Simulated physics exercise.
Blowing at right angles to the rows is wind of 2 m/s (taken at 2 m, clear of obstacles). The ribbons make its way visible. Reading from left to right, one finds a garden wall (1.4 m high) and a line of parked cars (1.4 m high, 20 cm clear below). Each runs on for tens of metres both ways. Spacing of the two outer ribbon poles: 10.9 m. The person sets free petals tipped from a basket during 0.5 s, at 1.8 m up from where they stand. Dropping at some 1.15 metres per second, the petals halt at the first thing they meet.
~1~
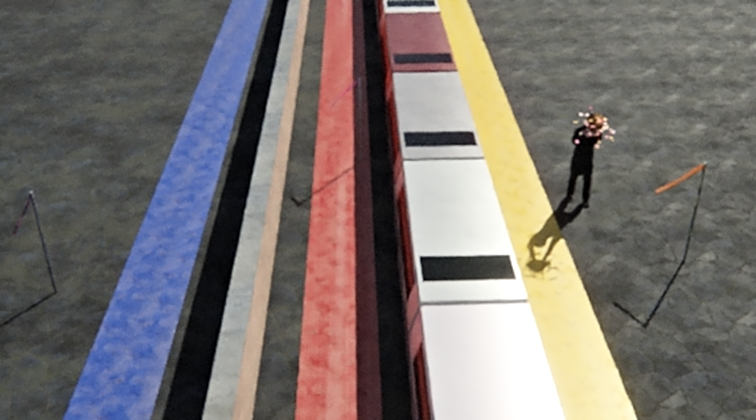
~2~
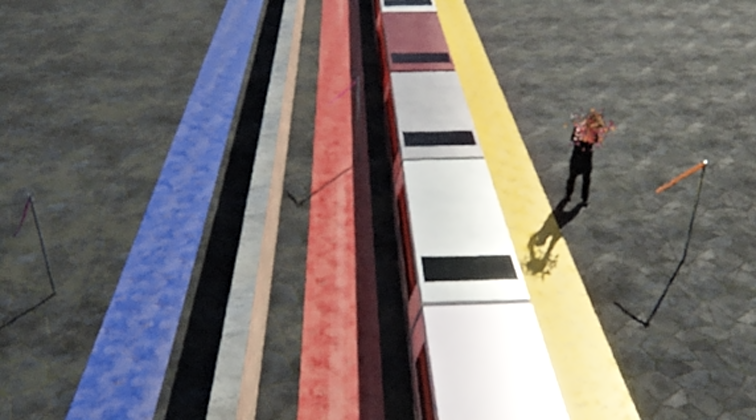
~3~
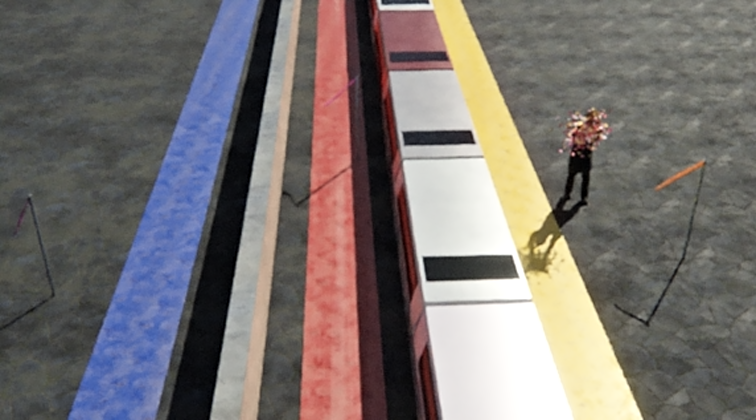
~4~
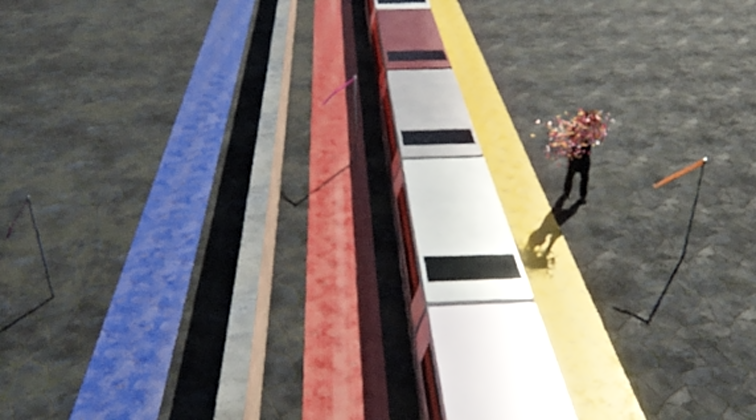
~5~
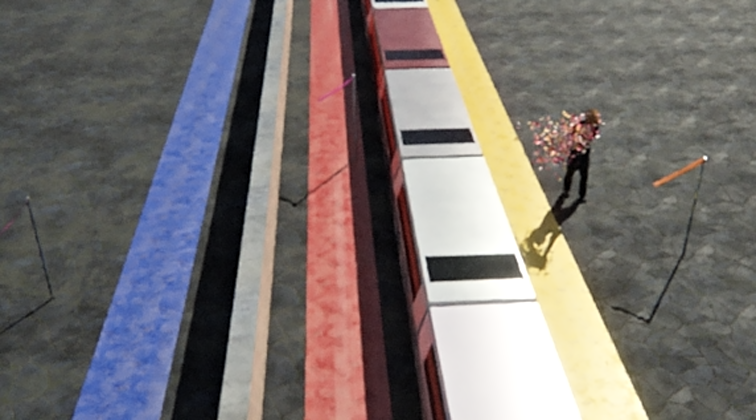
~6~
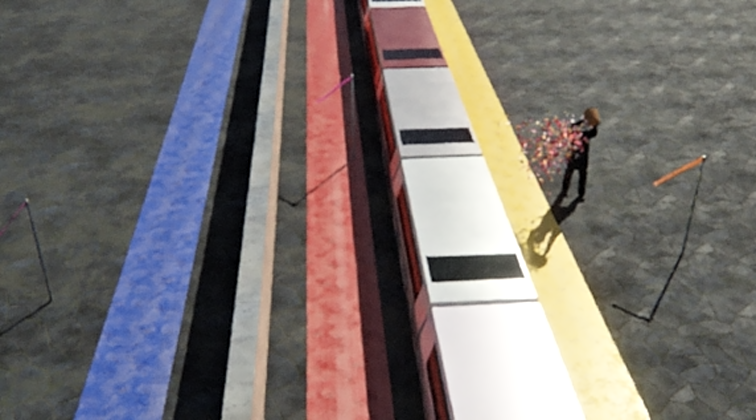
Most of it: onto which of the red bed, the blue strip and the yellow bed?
Onto yellow.
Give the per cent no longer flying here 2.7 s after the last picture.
Looks like some 100 percent to me.
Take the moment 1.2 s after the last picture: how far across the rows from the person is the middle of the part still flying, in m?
1.5 metres.
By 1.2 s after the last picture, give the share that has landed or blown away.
Estimate: Some 50 % no longer in the air.
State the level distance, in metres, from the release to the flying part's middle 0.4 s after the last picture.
It comes to roughly 1.0 m.
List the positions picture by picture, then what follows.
The first picture shows the left ribbon ends at (15, 234), leaning 30 degrees to the left, the petals in the air span x = 580 to 610 around y = 130 and it comes from (595, 128).
The second picture shows the right ribbon ends at (656, 192), leaning 50 degrees to the left, the petals in the air span x = 575 to 605 around y = 130, the red one passes (341, 264), the blue one passes (159, 268) and the yellow one passes (538, 259).
The third picture shows the inner ribbon ends at (324, 106), leaning 50 degrees to the left, the petals in the air span x = 565 to 605 around y = 135 and the top of the garden wall crosses (264, 156).
The fourth picture shows the left ribbon ends at (7, 238), leaning 35 degrees to the left, the petals in the air span x = 550 to 600 around y = 135, the red one passes (339, 193), the blue one passes (179, 198) and the yellow one passes (511, 188).
The fifth picture shows the right ribbon ends at (655, 185), leaning 60 degrees to the left and the petals in the air span x = 535 to 590 around y = 140.
The sixth picture shows the inner ribbon ends at (317, 102), leaning 55 degrees to the left, the petals in the air span x = 525 to 580 around y = 145 and the top of the garden wall crosses (262, 156).
Then, 0.4 s after the last picture, 1 % is no longer flying here, and 0 % lies on the red bed, 0 % on the blue strip and 1 % on the yellow bed; the middle of what still flies is 1.1 m above the low ground, near (526, 162).
Then, 1.2 s after the last picture, 51 % is no longer flying here, and 0 % lies on the red bed, 0 % on the blue strip and 33 % on the yellow bed; the middle of what still flies is 0.6 m above the low ground, near (495, 187).
Then, 2.7 s after the last picture, 98 % is no longer flying here, and 0 % lies on the red bed, 0 % on the blue strip and 54 % on the yellow bed.
Then, 7.2 s after the last picture, 100 % is no longer flying here, and 1 % lies on the red bed, 0 % on the blue strip and 54 % on the yellow bed.
Then, 44.2 s after the last picture, 100 % is no longer flying here, and 1 % lies on the red bed, 0 % on the blue strip and 54 % on the yellow bed.
